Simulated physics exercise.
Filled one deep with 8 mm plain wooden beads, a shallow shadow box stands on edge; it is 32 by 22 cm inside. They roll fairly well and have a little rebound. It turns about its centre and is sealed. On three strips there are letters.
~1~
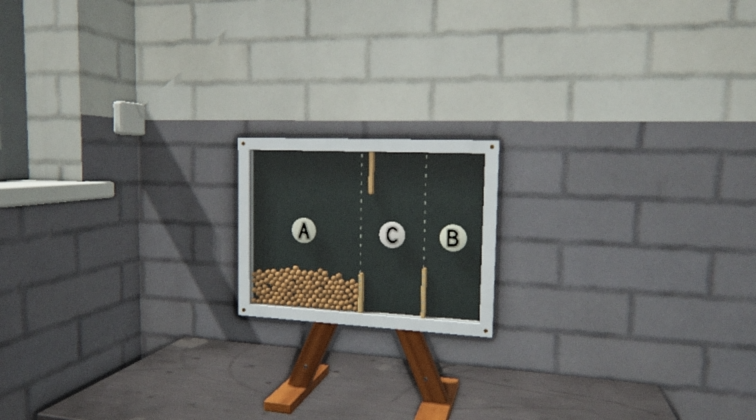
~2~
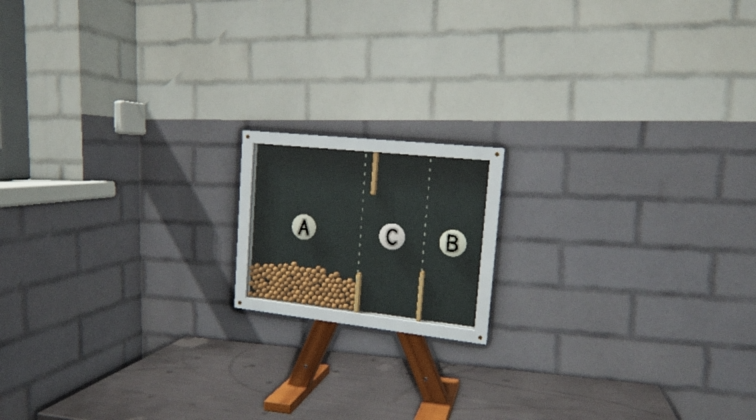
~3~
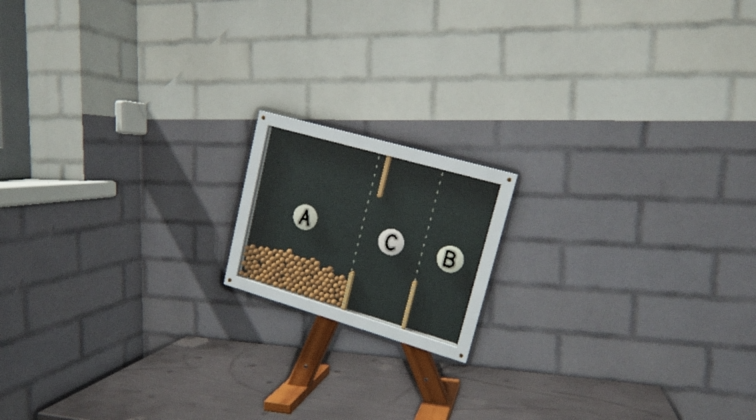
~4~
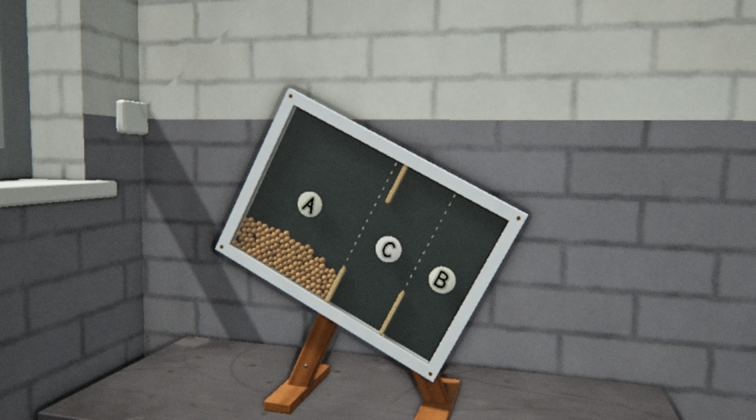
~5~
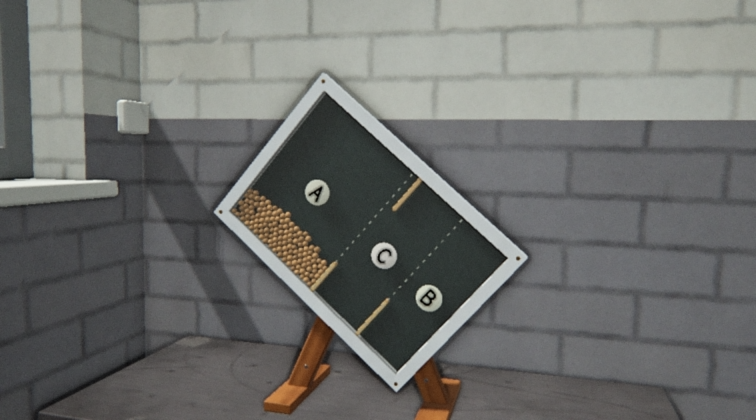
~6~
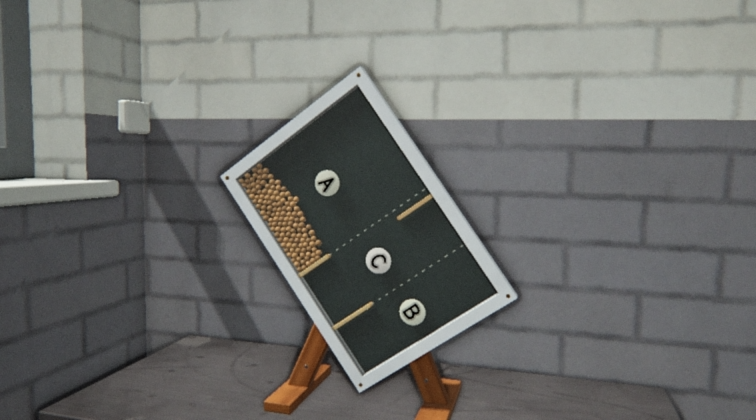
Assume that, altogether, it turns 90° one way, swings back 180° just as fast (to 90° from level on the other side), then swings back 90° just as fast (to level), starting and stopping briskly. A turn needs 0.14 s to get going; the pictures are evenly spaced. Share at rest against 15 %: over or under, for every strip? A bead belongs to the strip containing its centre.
A: Over; B: Over; C: Over.
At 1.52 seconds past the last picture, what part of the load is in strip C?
Roughly 20 percent.
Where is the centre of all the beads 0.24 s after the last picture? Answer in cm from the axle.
It sits around 6 cm to the left and around 2 cm up.
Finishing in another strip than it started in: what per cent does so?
Roughly 45 per cent.
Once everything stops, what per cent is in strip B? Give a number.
Share: Approx. 20 %.
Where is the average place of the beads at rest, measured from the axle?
Left: About 3 cm; below: About 9 cm.
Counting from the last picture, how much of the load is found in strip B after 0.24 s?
I'd put it near 5 in a hundred.
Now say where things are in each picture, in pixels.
In the first frame, level; about 130 beads; beads' middle (304, 290); highest (296, 268); A (304, 231), B (453, 238), C (392, 235).
In the second frame, turned 3° clockwise; beads' middle (301, 286); highest (294, 264).
In the third frame, turned 13° clockwise; beads' middle (293, 274); highest (253, 247); wall ends (415, 283), (352, 273), (380, 195).
In the fourth frame, turned 26° clockwise; beads' middle (285, 256); highest (246, 220).
In the fifth frame, turned 40° clockwise; beads' middle (282, 237); highest (250, 191).
In the sixth frame, turned 54° clockwise; beads' middle (283, 218); highest (259, 166); A (327, 183), B (412, 312), C (378, 261).
Then, 0.24 s later than the last picture, it stands 90° clockwise; the beads' middle is 6 cm left of and 2 cm above the centre; A 75 %, B 5 %, C 20 %.
Then, 1.52 s later than the last picture, it stands 45° anticlockwise; the beads' middle is 1 cm right of and 8 cm below the centre; A 55 %, B 20 %, C 20 %.
Then, 1.81 s later than the last picture, it stands level; the beads' middle is 5 cm left of and 8 cm below the centre; A 55 %, B 20 %, C 20 %.
All still 2.8 s after it, it stands level; A 55 %, B 20 %, C 20 %.
